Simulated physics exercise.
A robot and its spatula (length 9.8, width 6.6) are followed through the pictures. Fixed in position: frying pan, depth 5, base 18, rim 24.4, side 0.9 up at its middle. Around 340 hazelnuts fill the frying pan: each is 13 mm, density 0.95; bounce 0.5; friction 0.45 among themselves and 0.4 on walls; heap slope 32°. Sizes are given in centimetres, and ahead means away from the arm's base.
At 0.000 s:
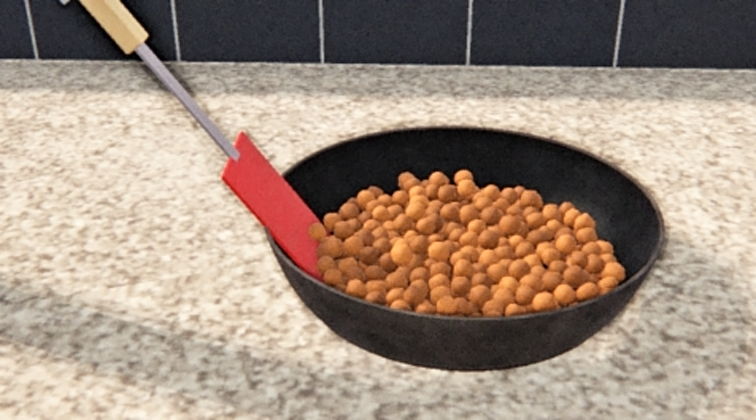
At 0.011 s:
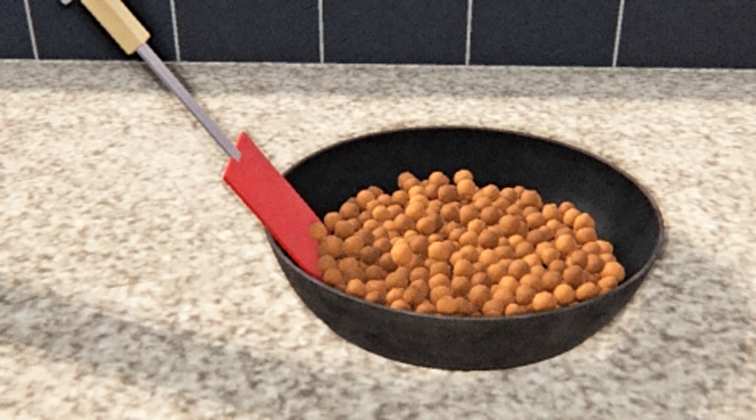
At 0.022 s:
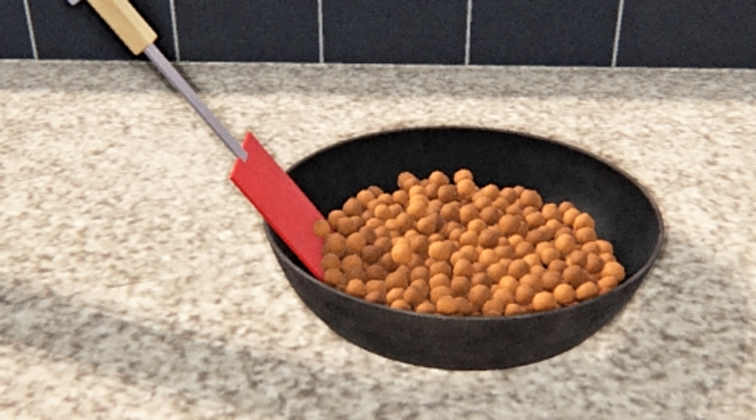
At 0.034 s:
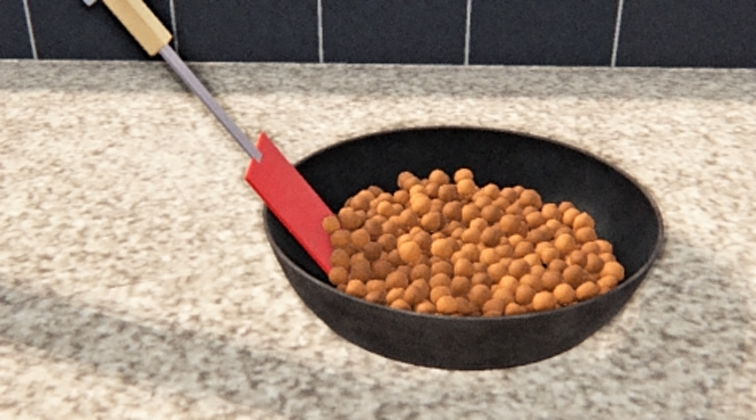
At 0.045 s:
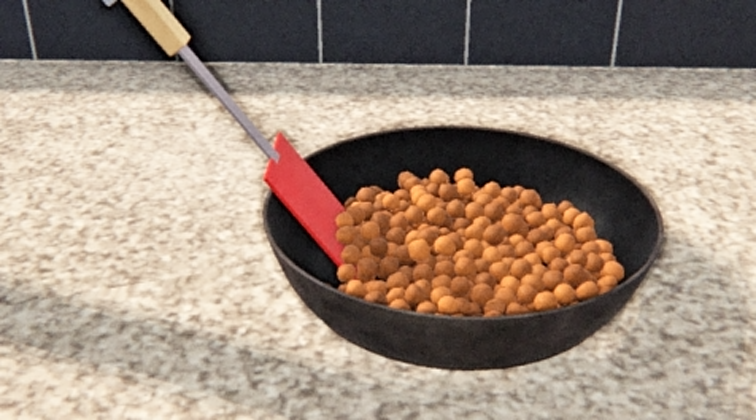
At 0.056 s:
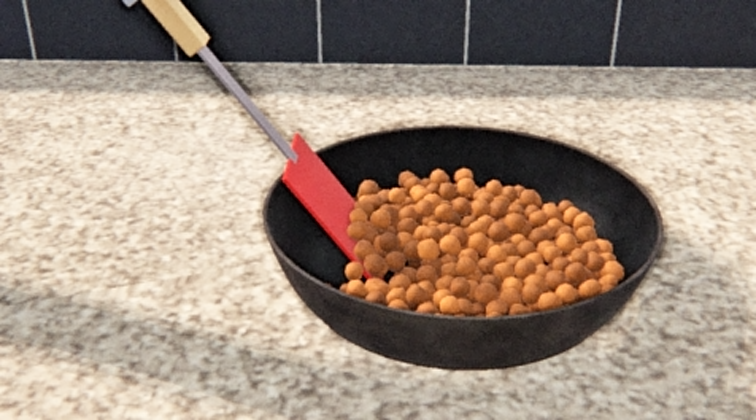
A red spatula slides right into the brown nuts in a black frying pan.
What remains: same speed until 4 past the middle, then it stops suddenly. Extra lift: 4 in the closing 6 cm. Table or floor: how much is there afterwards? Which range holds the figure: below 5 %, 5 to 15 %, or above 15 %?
The figure lies within 5 to 15 %.
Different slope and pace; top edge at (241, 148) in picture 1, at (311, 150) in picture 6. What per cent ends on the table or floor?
It comes to something like 15 %, give or take.
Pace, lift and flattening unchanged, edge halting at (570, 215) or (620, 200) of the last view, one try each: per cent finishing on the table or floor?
The two tries give near 15 and near 25 in a hundred.
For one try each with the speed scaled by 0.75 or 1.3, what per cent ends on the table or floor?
First try around 0 %, second try around 15 %.
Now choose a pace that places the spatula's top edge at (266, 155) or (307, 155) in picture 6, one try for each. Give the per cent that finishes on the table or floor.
Estimates: Near 0 %, near 15 %.
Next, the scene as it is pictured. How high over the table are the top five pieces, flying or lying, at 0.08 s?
Roughly 5 centimetres.
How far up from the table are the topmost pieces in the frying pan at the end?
4.5 cm.
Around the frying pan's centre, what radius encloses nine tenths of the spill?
Around 65 centimetres.
After 0.08 s, sloping 54°, highest piece 6 above the table; 342 in the frying pan.
After 0.11 s, sloping 54°, highest piece 7 above the table; 342 in the frying pan.
After 0.32 s, sloping 54°, highest piece 5 above the table; 313 in the frying pan, 25 on the table or floor, 4 on the blade or in flight.
After 1.37 s, sloping 54°, highest piece 5 above the table; 313 in the frying pan, 29 on the table or floor.
At rest, 313 in the frying pan, 29 on the table or floor. That is 8 % on the table or floor.
